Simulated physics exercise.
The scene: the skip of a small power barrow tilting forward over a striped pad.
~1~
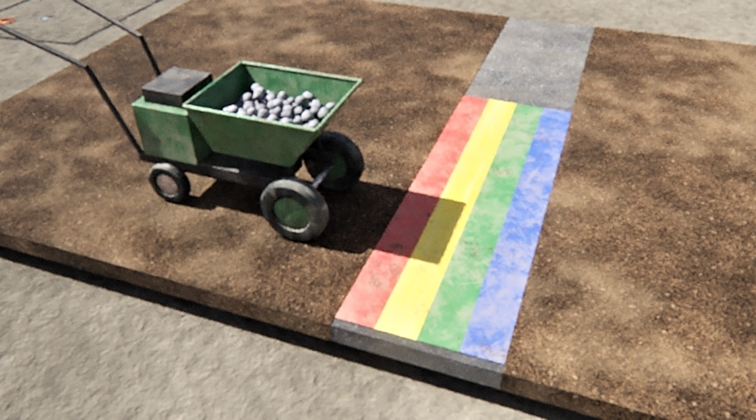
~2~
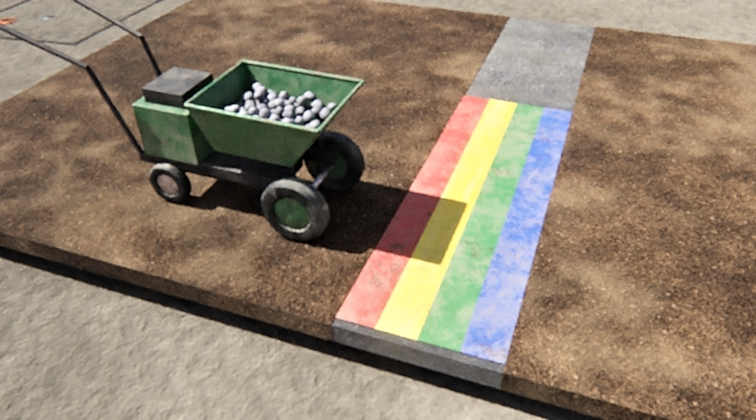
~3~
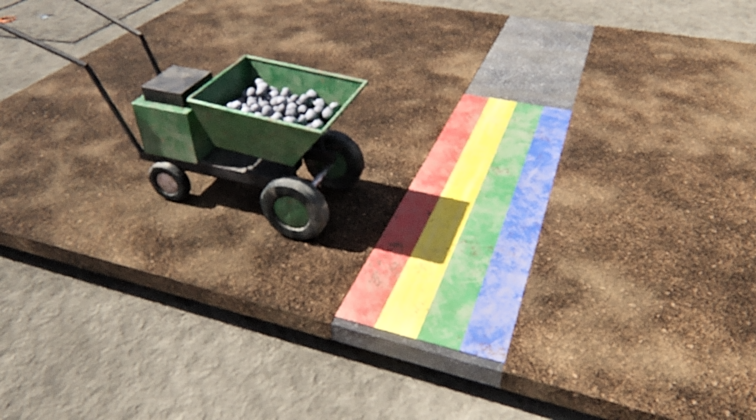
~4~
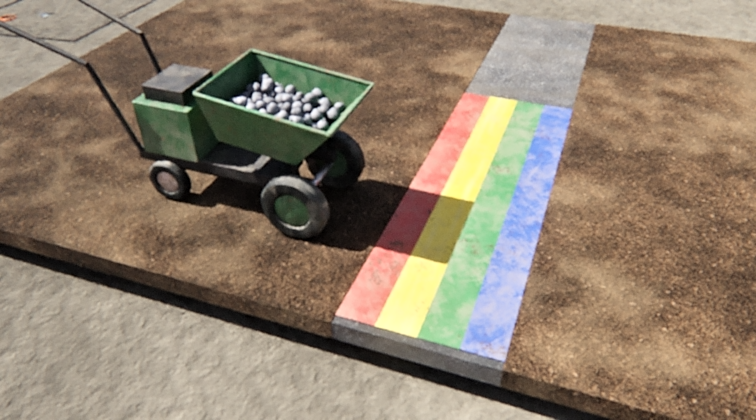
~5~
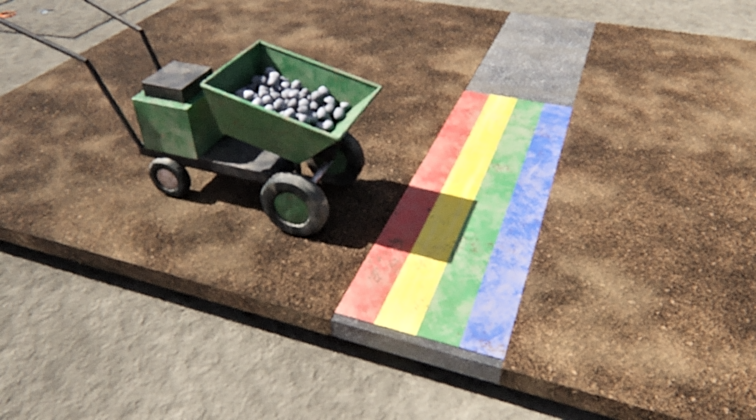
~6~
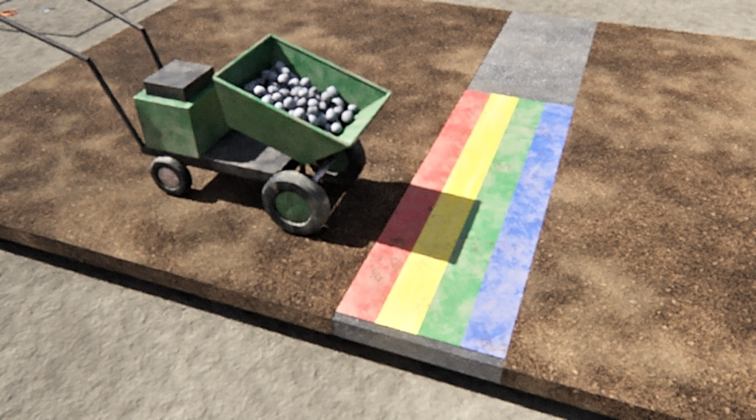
On a brown dirt bed beside a striped pad, a green barrow's loaded skip tilts forward.
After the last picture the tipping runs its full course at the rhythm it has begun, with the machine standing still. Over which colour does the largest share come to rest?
The heap favours the yellow strip.
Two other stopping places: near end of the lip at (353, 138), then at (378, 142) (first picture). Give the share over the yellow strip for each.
First some 10, then 0 per cent.
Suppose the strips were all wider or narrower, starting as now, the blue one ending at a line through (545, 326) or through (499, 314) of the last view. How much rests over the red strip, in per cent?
About 20 and 10 per cent.
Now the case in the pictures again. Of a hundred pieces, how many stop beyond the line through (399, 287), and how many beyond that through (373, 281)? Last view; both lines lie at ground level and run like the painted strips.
First some 60, then 70 per cent.
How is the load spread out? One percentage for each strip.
Red strip: 15 %, yellow strip: 35 %, green strip: 20 %, blue strip: 5 %.
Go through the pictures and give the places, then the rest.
The first frame shows lip of the skip at (316, 131), level; top of the load at (261, 110), round cobbles; red strip at (376, 283); yellow strip at (414, 293); green strip at (454, 303); blue strip at (495, 313).
The second frame shows lip of the skip at (318, 132), level; top of the load at (263, 109).
The third frame shows lip of the skip at (322, 133), tipped barely; top of the load at (256, 109).
The fourth frame shows lip of the skip at (330, 136), tipped a little; top of the load at (258, 101).
The fifth frame shows lip of the skip at (338, 139), tipped a little; top of the load at (264, 95).
The sixth frame shows lip of the skip at (349, 146), tipped clearly; top of the load at (263, 93); red strip at (377, 277); yellow strip at (415, 287); green strip at (455, 297); blue strip at (496, 308).
Soon after the last picture, skip tipped steeply; all in the skip.
A little later, skip tipped right over; most in the skip; a small part over the red strip; about a quarter over the yellow strip; a stray few over the green strip.
Later still, skip tipped right over; about a quarter in the skip; a small part over the red strip; about a third over the yellow strip; about a quarter over the green strip; a small part over the blue strip; a stray few off the paint.
At rest, skip tipped right over; about a quarter in the skip; a small part over the red strip; about a third over the yellow strip; about a quarter over the green strip; a small part over the blue strip; a stray few off the paint.
